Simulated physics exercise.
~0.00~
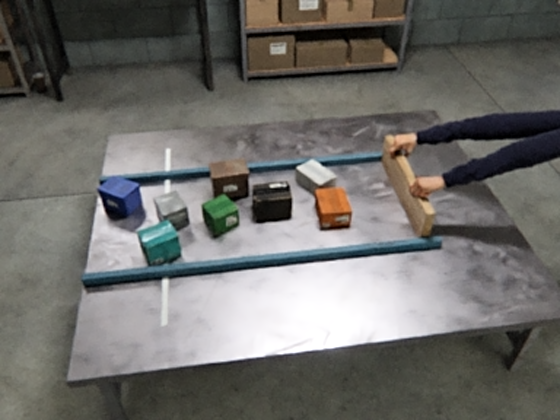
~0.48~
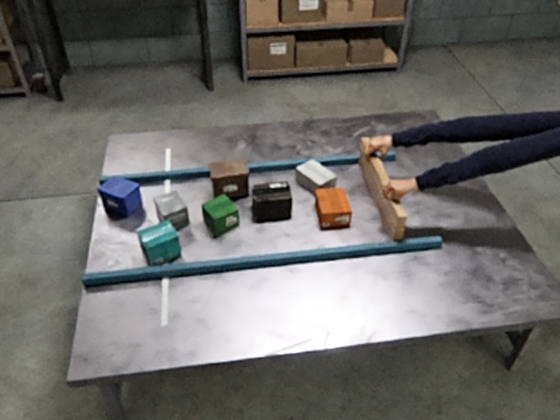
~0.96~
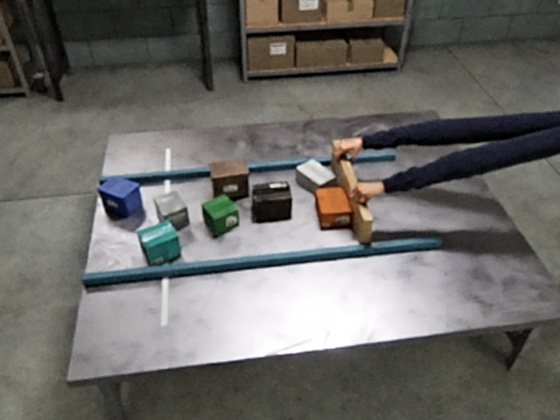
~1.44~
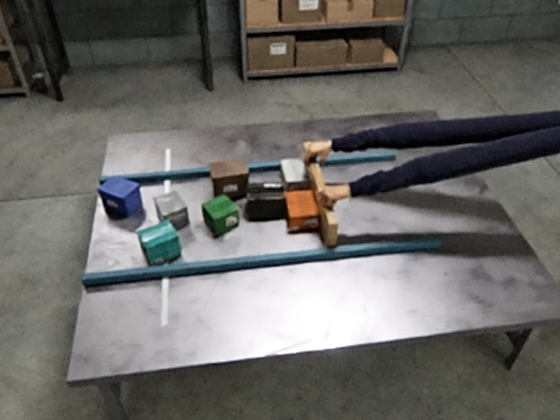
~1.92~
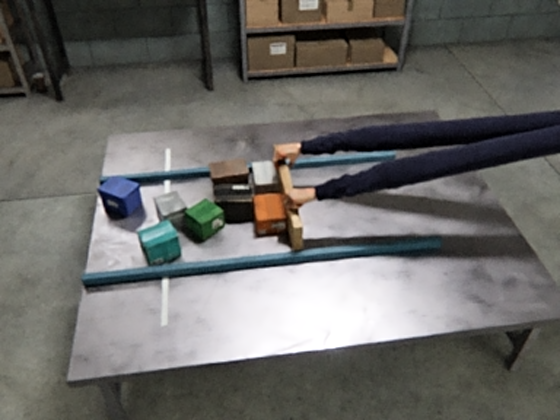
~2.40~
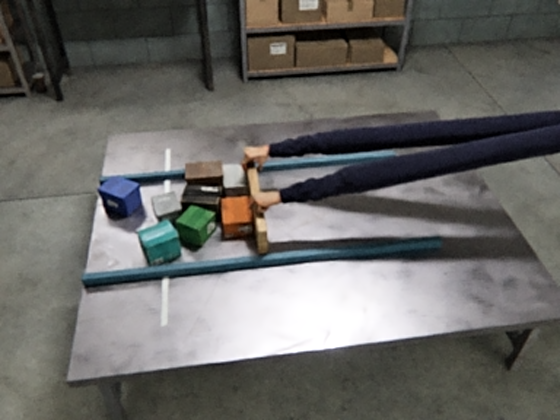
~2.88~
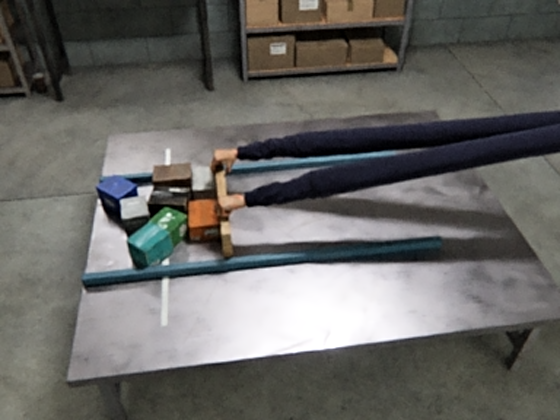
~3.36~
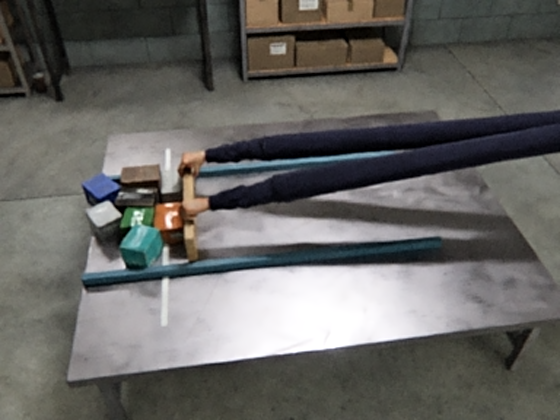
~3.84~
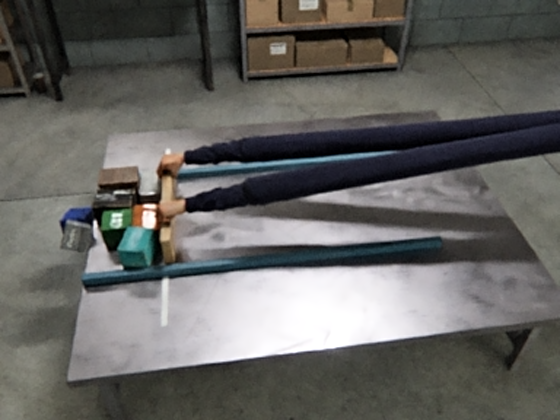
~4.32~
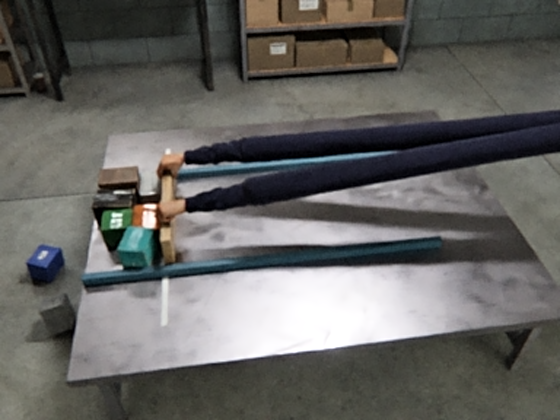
To begin with, a pair of dark-sleeved arms holds a wooden plank upright at the right of a table, where several coloured boxes lie scattered between two blue rails. The hands slide the plank left until it meets the orange and white boxes, which then press into the black one. The brown and green boxes join the moving cluster, and soon the grey, turquoise and blue boxes are pushed along too. At the left edge, the blue and grey boxes tip off and drop towards the floor. The plank stops near the pale tape, with the remaining boxes packed against it on the table.
